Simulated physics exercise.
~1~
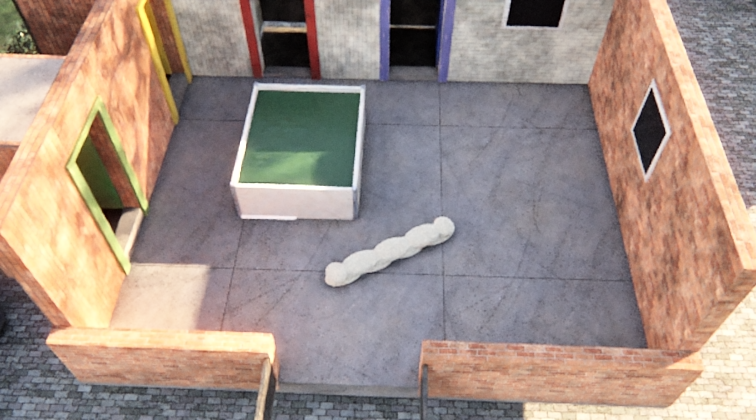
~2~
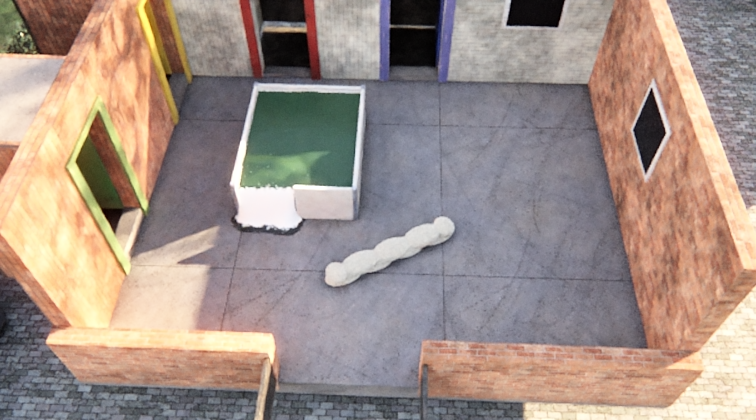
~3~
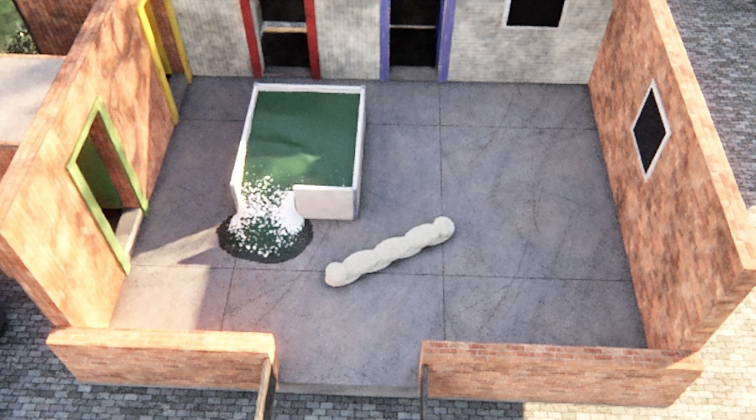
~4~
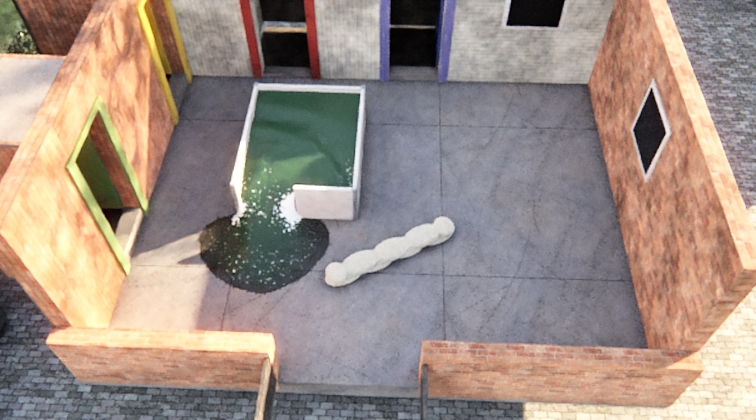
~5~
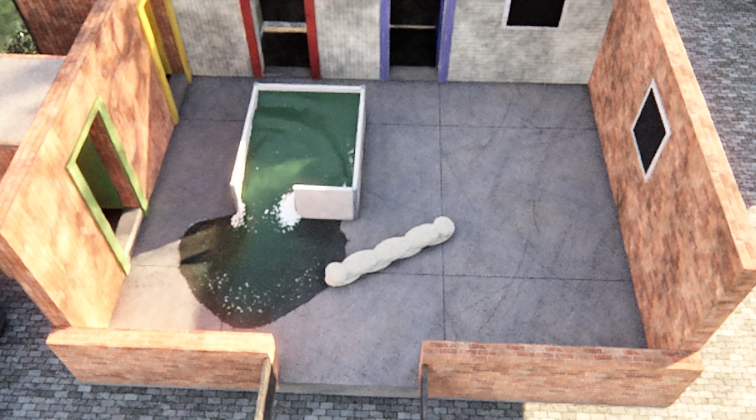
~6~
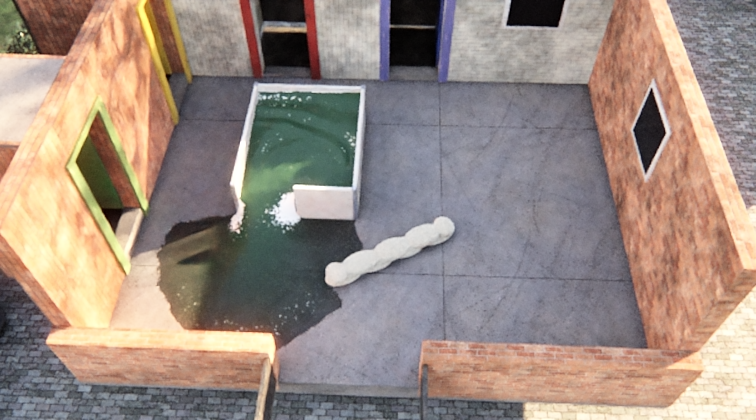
In this clip, part of the near wall of a white-walled water tank gives way in a brick-walled yard, and green water pours out with white foam, spreading across the grey paving toward the viewer and beside the pale sandbags.
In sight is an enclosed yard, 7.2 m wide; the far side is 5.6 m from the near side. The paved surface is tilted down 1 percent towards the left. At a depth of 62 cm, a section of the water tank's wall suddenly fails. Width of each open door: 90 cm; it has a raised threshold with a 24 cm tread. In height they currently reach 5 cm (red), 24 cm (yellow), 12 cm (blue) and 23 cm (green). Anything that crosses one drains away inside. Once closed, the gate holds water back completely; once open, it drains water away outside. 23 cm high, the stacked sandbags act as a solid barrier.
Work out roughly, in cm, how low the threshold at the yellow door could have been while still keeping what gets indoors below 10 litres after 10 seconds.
No lower than about 11 cm.
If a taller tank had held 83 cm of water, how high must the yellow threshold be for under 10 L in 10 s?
Then around 14.5 centimetres.
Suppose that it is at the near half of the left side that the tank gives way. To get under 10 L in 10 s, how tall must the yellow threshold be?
About 15 cm.
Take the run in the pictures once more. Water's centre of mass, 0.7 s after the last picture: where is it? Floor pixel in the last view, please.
Approximately (286, 197).
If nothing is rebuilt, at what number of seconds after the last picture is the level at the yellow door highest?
I'd guess close to 6.5 seconds.
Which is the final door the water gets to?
Final door: Blue.
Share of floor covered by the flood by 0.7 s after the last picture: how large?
I'd estimate about 20 percent.
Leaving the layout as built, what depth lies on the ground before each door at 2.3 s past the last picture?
Red door 0 cm, yellow door 0 cm, blue door 0 cm, green door 14 cm.
Then, 0.7 s after the last picture water covers 20 % of the floor, deepest (36 cm) near (263, 219); it has not reached the yellow door.
Then, 2.3 s after the last picture water covers 20 % of the floor, deepest (26 cm) near (99, 357); it has not reached the yellow door.
Then, 9.3 s after the last picture water covers 75 % of the floor, deepest (12 cm) near (99, 357); 9 cm at the yellow door, 0 litres in over its 24 cm threshold.
At the yellow door as built, the water peaked near 14 cm, 6.5 s after the last picture.
Run again over the same 10 s with other heights there, 21 litres in over 9.5 cm, 2 litres over 13 cm. The limit of 10 litres is kept from about 11 cm up.
